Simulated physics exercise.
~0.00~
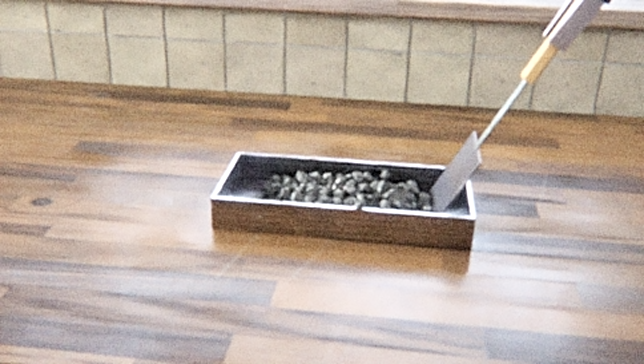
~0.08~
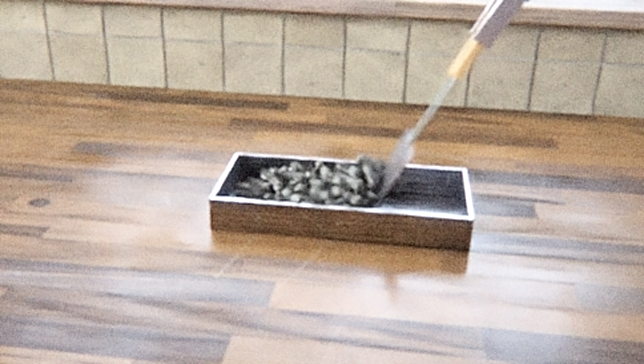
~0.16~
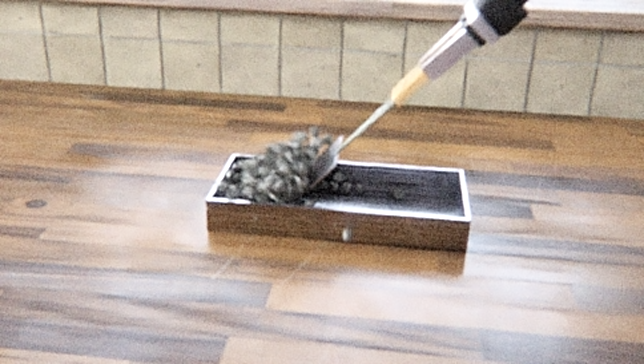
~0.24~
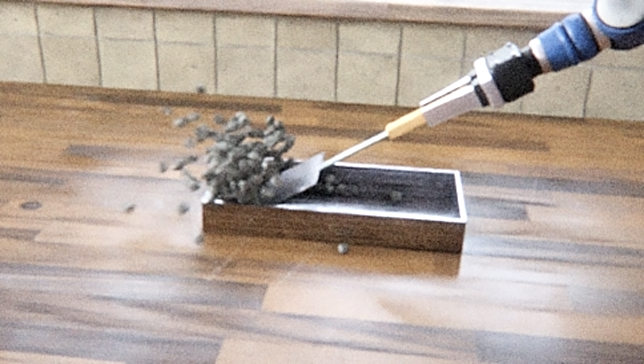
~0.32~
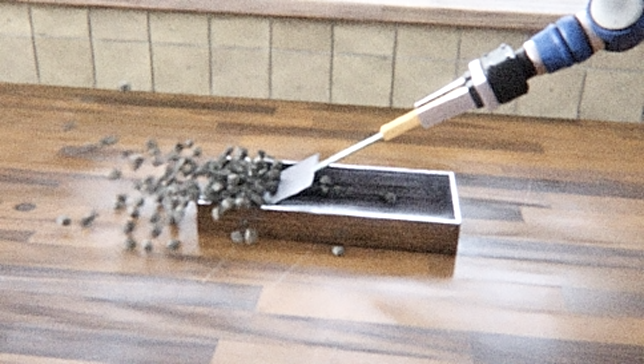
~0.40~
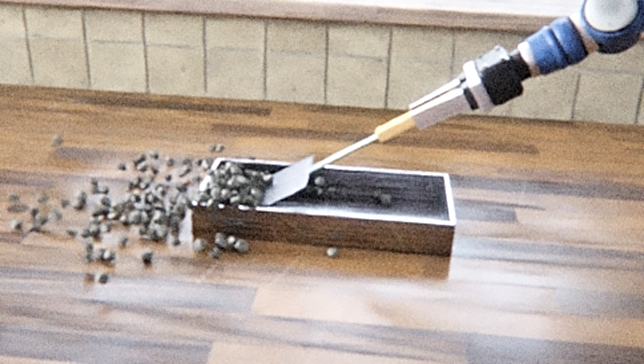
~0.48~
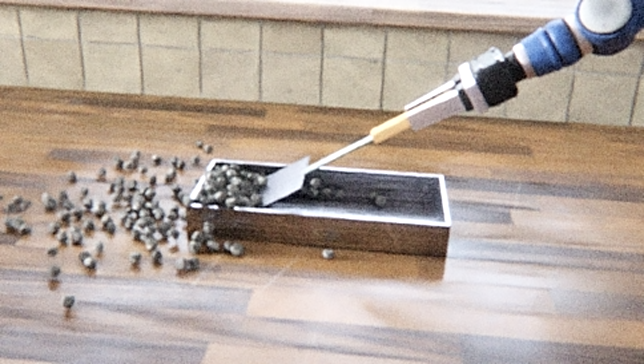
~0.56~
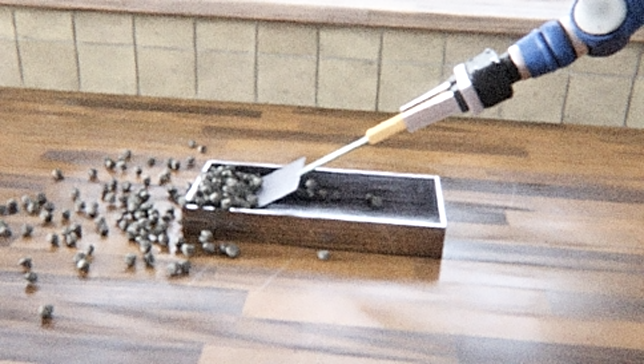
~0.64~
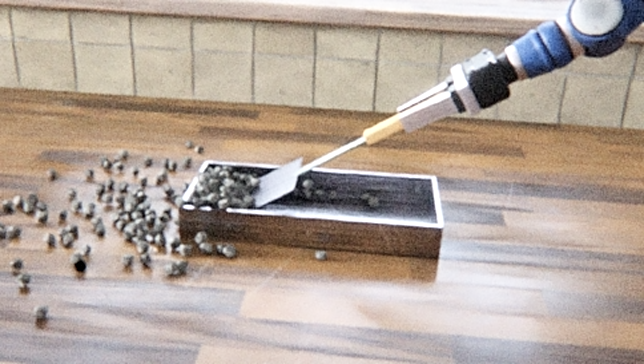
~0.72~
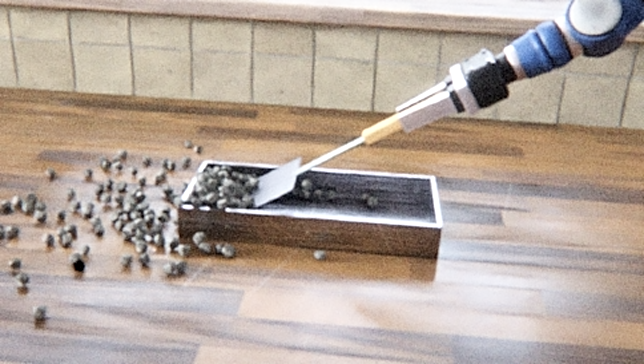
A paddle sweeps pebbles left along a trough, spilling many onto the table, then stops.
